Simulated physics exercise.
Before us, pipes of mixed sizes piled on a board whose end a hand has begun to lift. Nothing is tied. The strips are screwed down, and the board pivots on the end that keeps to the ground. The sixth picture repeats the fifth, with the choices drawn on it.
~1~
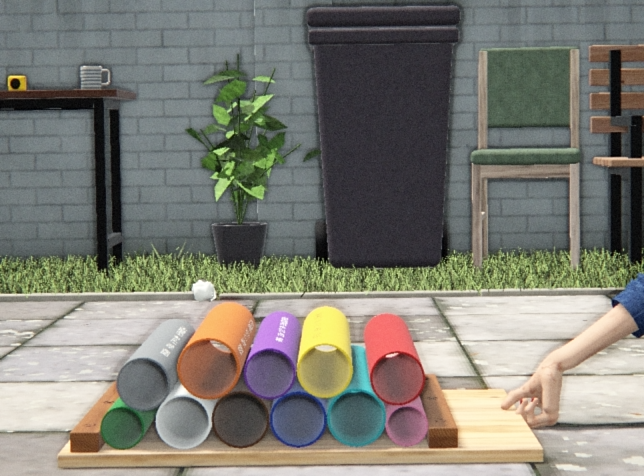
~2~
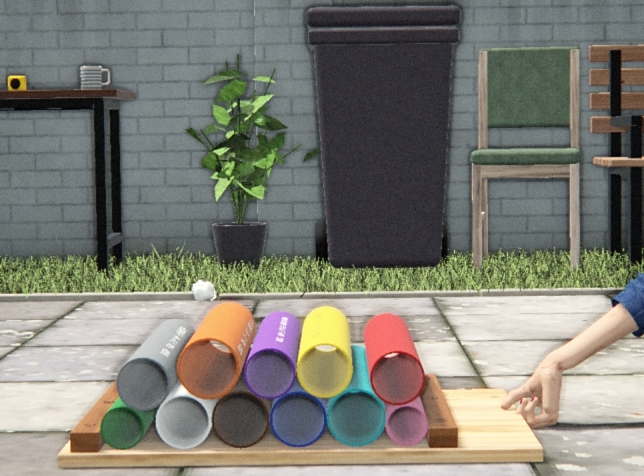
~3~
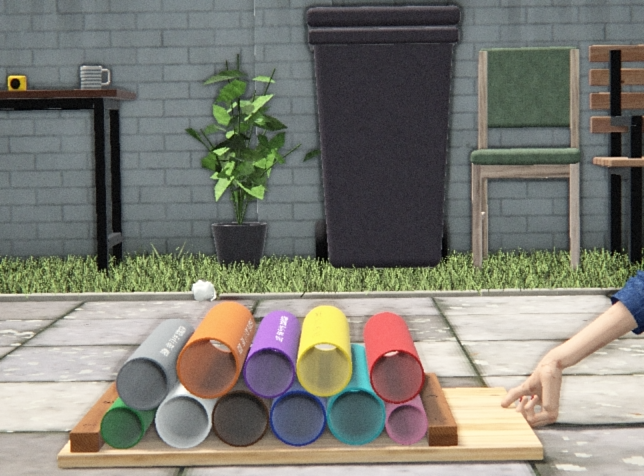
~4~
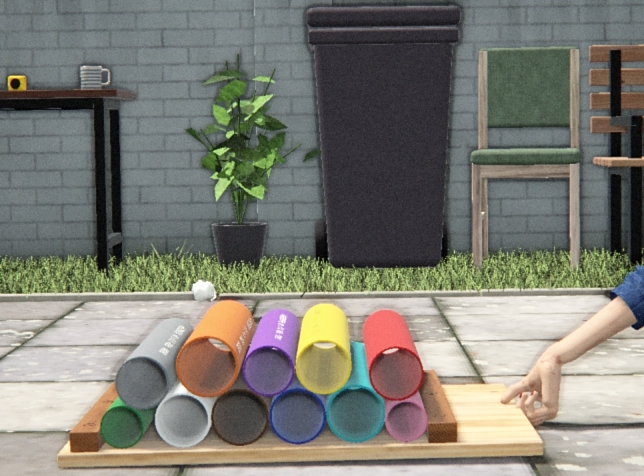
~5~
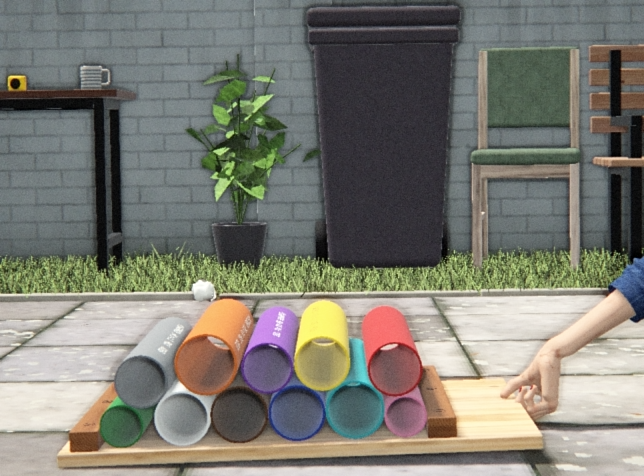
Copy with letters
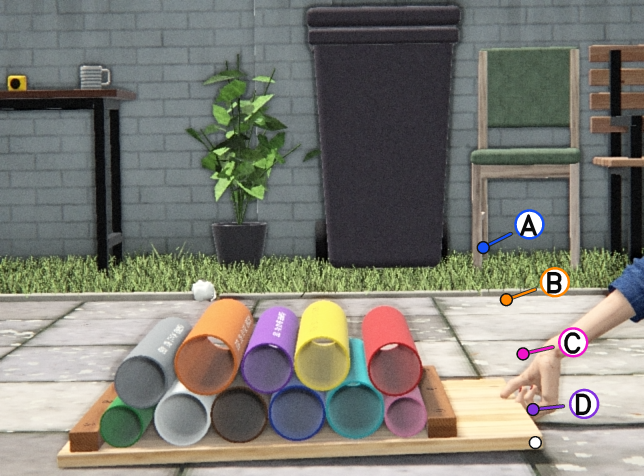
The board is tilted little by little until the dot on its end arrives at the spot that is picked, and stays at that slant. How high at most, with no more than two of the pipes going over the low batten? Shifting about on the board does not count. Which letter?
At most to A.
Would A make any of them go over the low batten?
At A: Yes.
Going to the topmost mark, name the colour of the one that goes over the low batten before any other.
First is the grey one.
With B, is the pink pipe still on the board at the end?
Yes.
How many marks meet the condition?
The number is four.
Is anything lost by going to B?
At B: Yes.
On the marked copy, A at (483, 248); B at (506, 300); C at (523, 354); D at (533, 410); the white dot at (535, 443).
Following A. Soon after the start, board at 16°.
Later, board at 26°.
In the end, board at 26°, two over the low batten (grey, orange).
As for the rest, B one over the low batten (grey); C one over the low batten (grey); D none over the low batten.
